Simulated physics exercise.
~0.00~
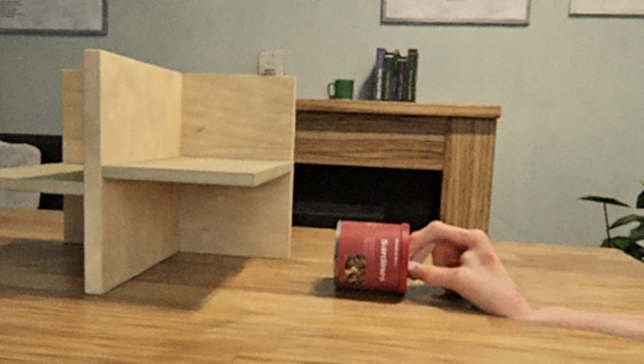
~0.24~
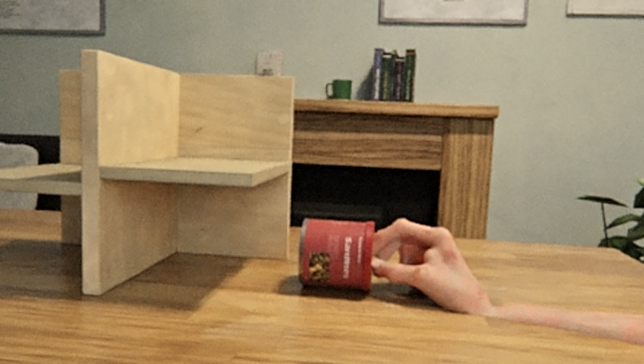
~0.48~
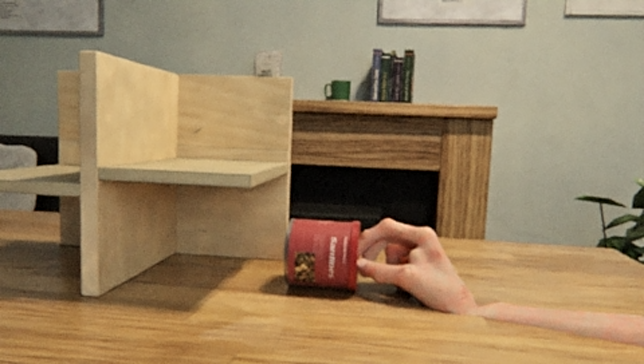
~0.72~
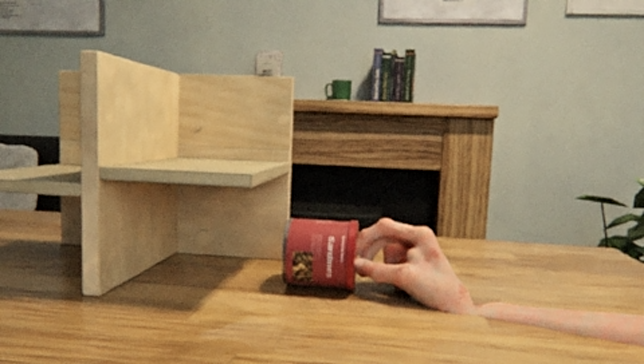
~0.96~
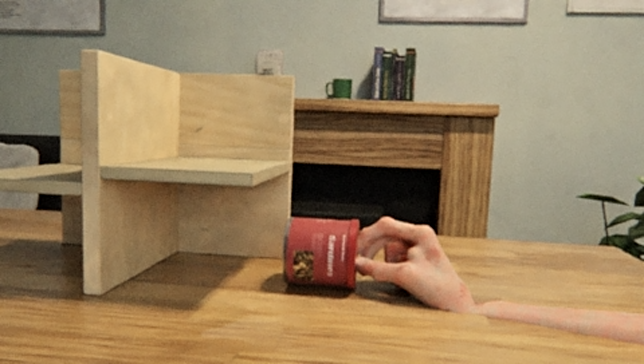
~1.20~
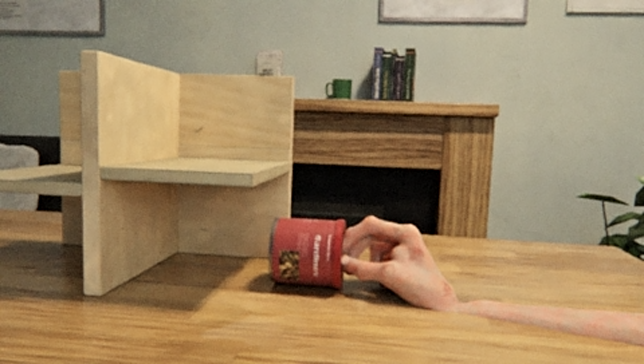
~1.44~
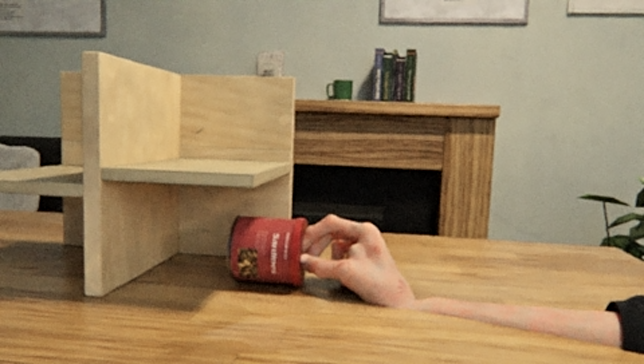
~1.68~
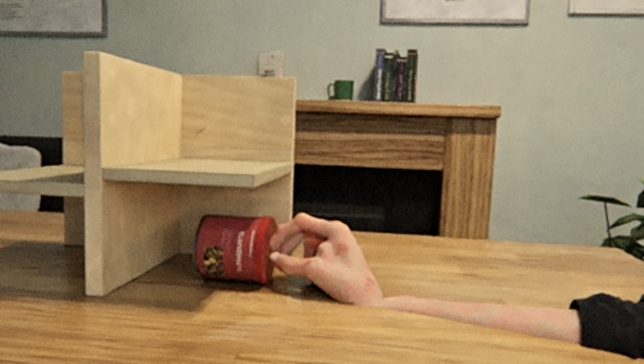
A hand slides a red tin left across the table until it goes under a wooden shelf.
